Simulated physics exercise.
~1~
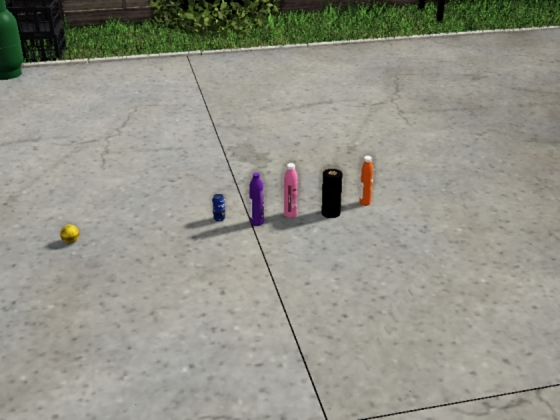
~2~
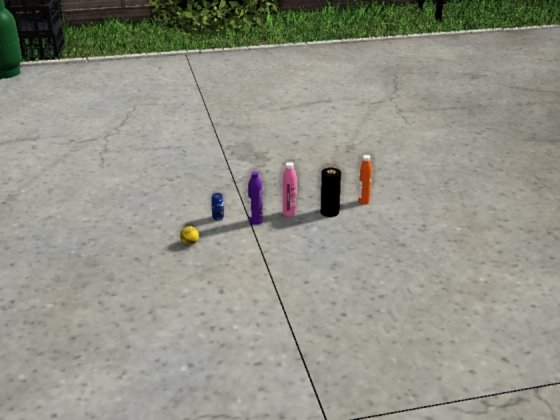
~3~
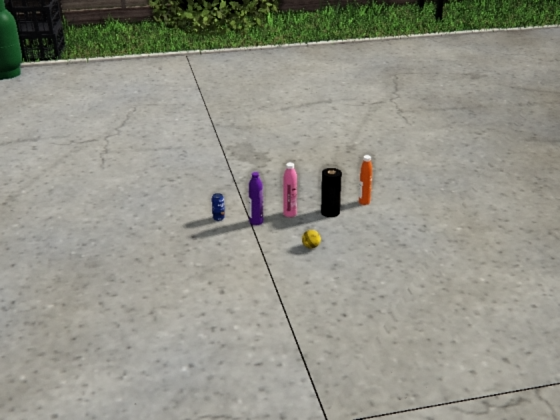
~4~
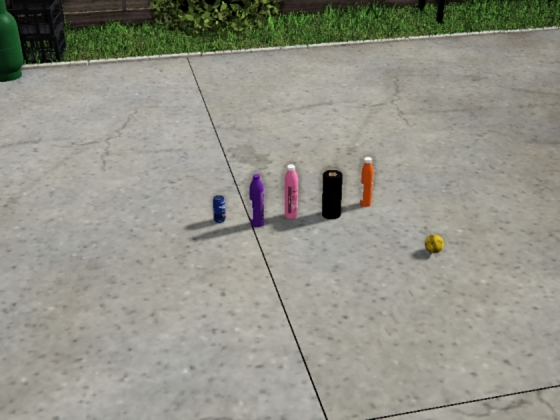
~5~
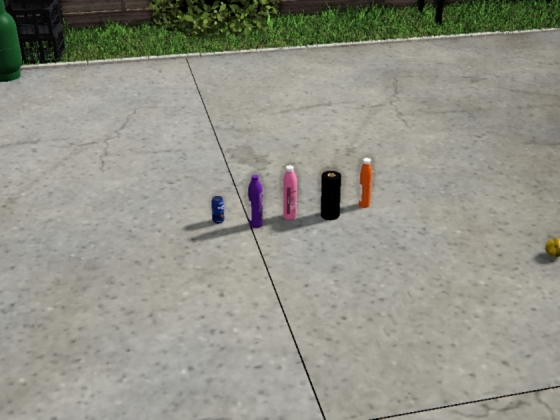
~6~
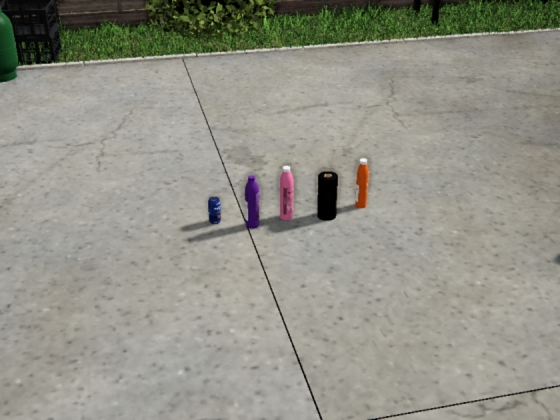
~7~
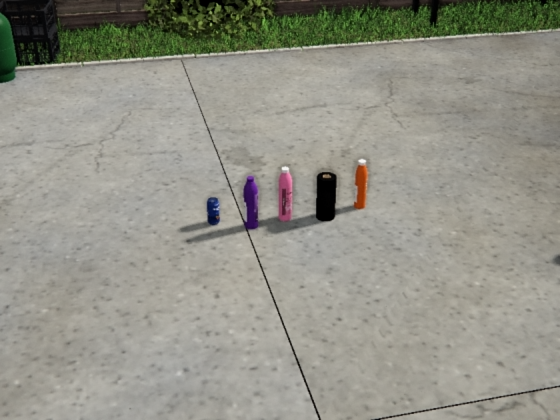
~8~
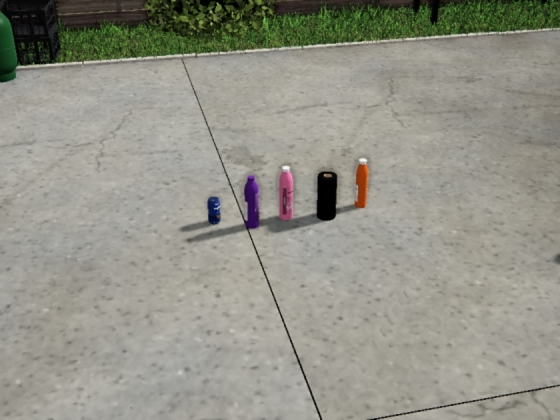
At first, a small yellow ball is at the left on a gray concrete slab, near a loose row of five upright items, with grass beyond. The row holds a blue can, a purple bottle, a pink bottle, a black cylinder and an orange bottle. The ball rolls right, coming close to the blue can, then passes in front of the pink bottle and black cylinder without touching anything. It continues past the orange bottle to the right edge and leaves the view. All five items are still standing in their places at the end.
